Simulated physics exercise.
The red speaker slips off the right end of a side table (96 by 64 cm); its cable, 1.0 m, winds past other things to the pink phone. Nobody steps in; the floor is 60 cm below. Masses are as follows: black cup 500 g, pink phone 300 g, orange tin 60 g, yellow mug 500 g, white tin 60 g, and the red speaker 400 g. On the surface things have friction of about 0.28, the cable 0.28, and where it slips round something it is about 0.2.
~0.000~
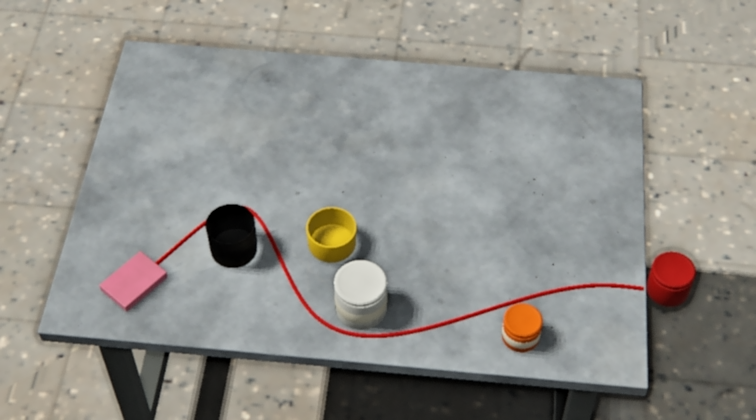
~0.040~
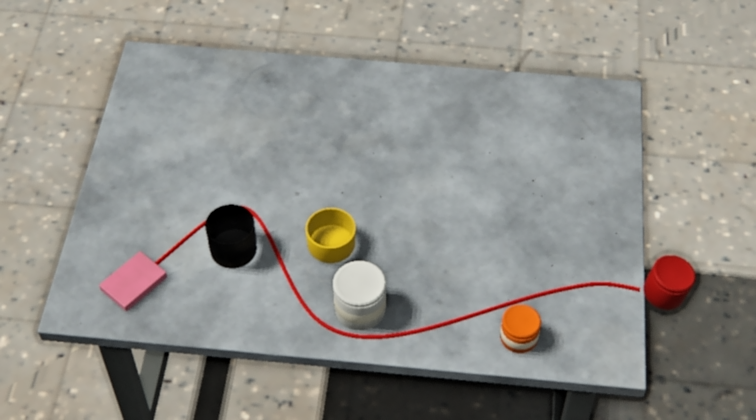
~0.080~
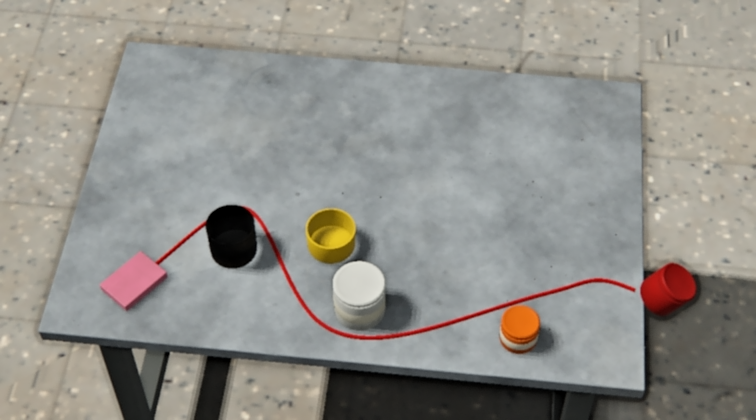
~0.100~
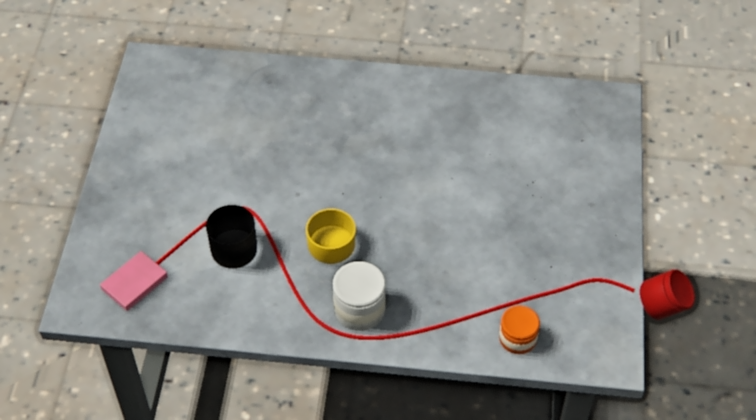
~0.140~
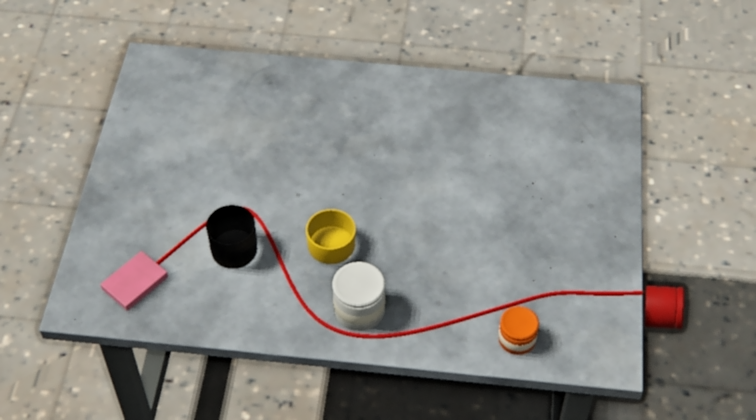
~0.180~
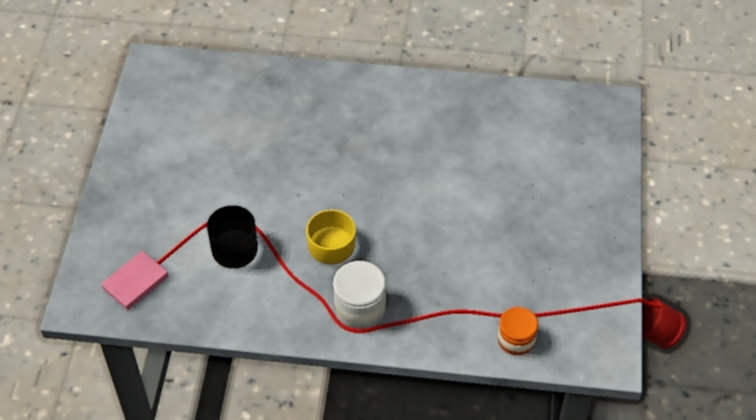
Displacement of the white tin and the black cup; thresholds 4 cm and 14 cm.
Displacement: White tin - high; black cup - mid.
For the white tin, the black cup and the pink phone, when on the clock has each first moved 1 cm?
White tin 0.22 s, black cup 0.30 s, pink phone 0.28 s.
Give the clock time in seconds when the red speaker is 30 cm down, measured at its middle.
Time: 0.42 s.
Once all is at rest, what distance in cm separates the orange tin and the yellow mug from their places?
Final offset from start: Orange tin = 0 cm, yellow mug = 8 cm.
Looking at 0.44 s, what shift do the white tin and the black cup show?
At that time the white tin has gone 35 cm and the black cup 6 cm.
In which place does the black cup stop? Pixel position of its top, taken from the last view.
(241, 264).
By 0.4 s, the cable's tail end at (225, 248); white tin 36 cm off its start, black cup 7 cm off its start, pink phone 11 cm off its start.
By 0.7 s, the cable's tail end at (315, 258); white tin 61 cm off its start, black cup 8 cm off its start, pink phone 26 cm off its start.
By 0.9 s, the cable's tail end at (369, 262); white tin over the edge, black cup 8 cm off its start at (241, 264), pink phone 34 cm off its start at (341, 266).
By 1.2 s, the cable's tail end at (369, 262); white tin over the edge, black cup 8 cm off its start, pink phone 34 cm off its start.
By 2.4 s, the cable's tail end at (369, 262); white tin over the edge, black cup 8 cm off its start at (241, 264), pink phone 34 cm off its start at (342, 267), red speaker over the edge.
